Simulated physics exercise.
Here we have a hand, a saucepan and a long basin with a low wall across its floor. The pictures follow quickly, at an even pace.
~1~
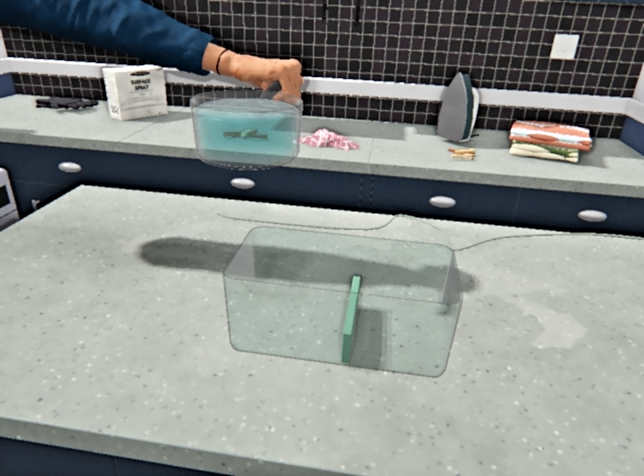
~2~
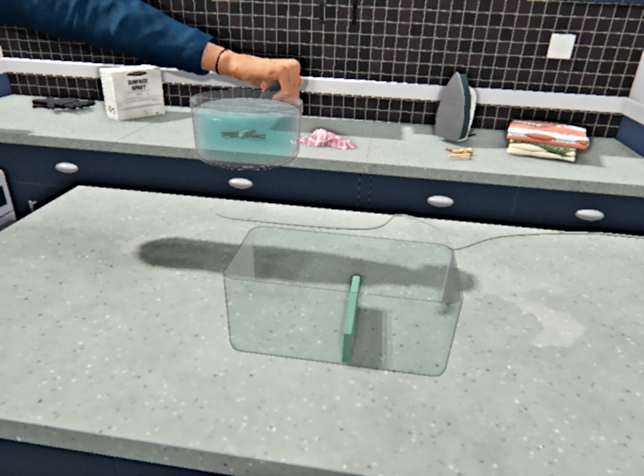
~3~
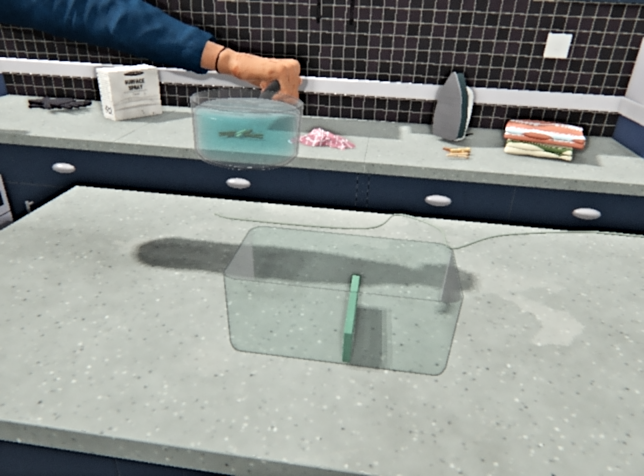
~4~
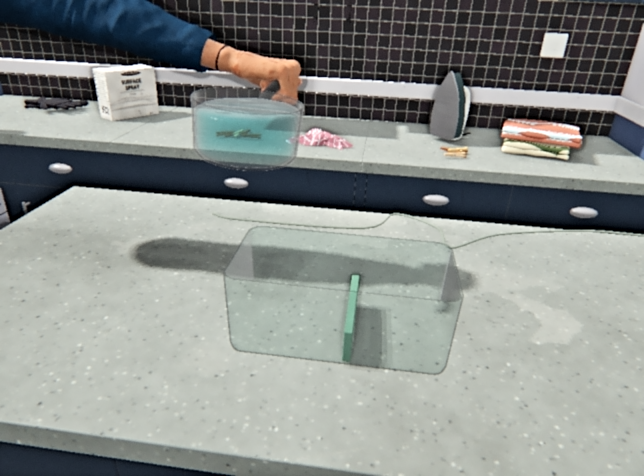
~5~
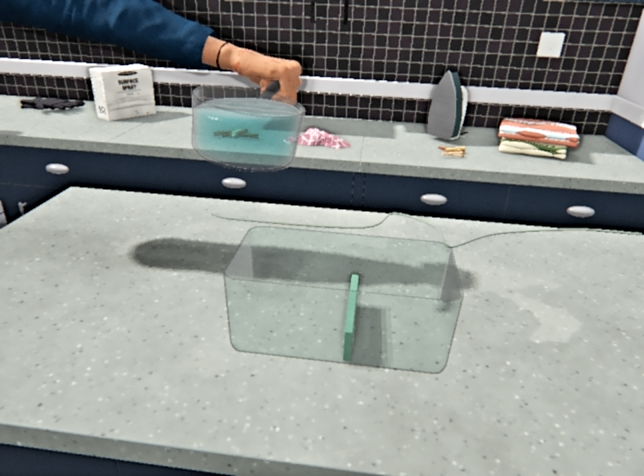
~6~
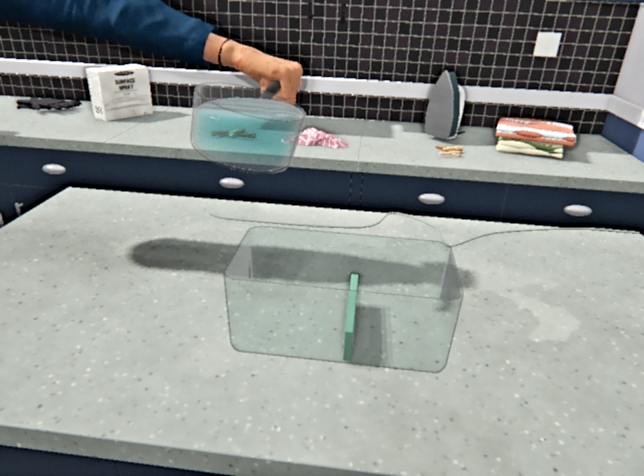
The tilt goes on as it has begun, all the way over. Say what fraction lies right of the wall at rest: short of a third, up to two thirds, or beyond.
In the end from a third to two thirds is right of the wall.
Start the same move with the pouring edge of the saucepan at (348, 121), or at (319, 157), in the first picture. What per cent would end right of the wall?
Near 80 % and 55 %.
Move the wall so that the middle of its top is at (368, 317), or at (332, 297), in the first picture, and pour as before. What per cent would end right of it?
About 25 and 70 per cent.
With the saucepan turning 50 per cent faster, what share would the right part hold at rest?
It comes to 30 per cent or so.
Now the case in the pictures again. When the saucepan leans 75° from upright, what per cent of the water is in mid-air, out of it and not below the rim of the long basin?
Near 40 %.
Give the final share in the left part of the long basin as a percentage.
Close to 55 per cent.
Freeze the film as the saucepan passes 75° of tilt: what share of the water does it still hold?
It comes to 40 per cent or so.
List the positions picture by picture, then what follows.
In the first frame, it leans 0°; its right rim is at (300, 106); the water meets the walls at (199, 105) and (299, 112); the long basin's rim runs from (238, 250) to (457, 274); the wall's top is at (352, 303).
In the second frame, it leans 1°; its right rim is at (301, 106); the water meets the walls at (199, 104) and (300, 112).
In the third frame, it leans 2°; its right rim is at (301, 108); the water meets the walls at (199, 104) and (300, 113).
In the fourth frame, it leans 5°; its right rim is at (302, 110); the water meets the walls at (199, 104) and (301, 113).
In the fifth frame, it leans 9°; its right rim is at (303, 114); the water meets the walls at (199, 104) and (301, 113).
In the sixth frame, it leans 13°; its right rim is at (304, 118); the water meets the walls at (199, 105) and (303, 114).
A moment on, the saucepan is tipped on its side and 42 per cent is still to pour, 7 is left of the wall and 10 right of it.
Next, the saucepan is tipped right over and 3 per cent is still to pour, 43 is left of the wall and 44 right of it.
Then the saucepan is tipped right over and 0 per cent is still to pour, 53 is left of the wall and 45 right of it.
Later the saucepan is tipped right over and 0 per cent is still to pour, 53 is left of the wall and 45 right of it.
At rest 53 per cent lies left of the wall, 45 right of it and 1 outside.
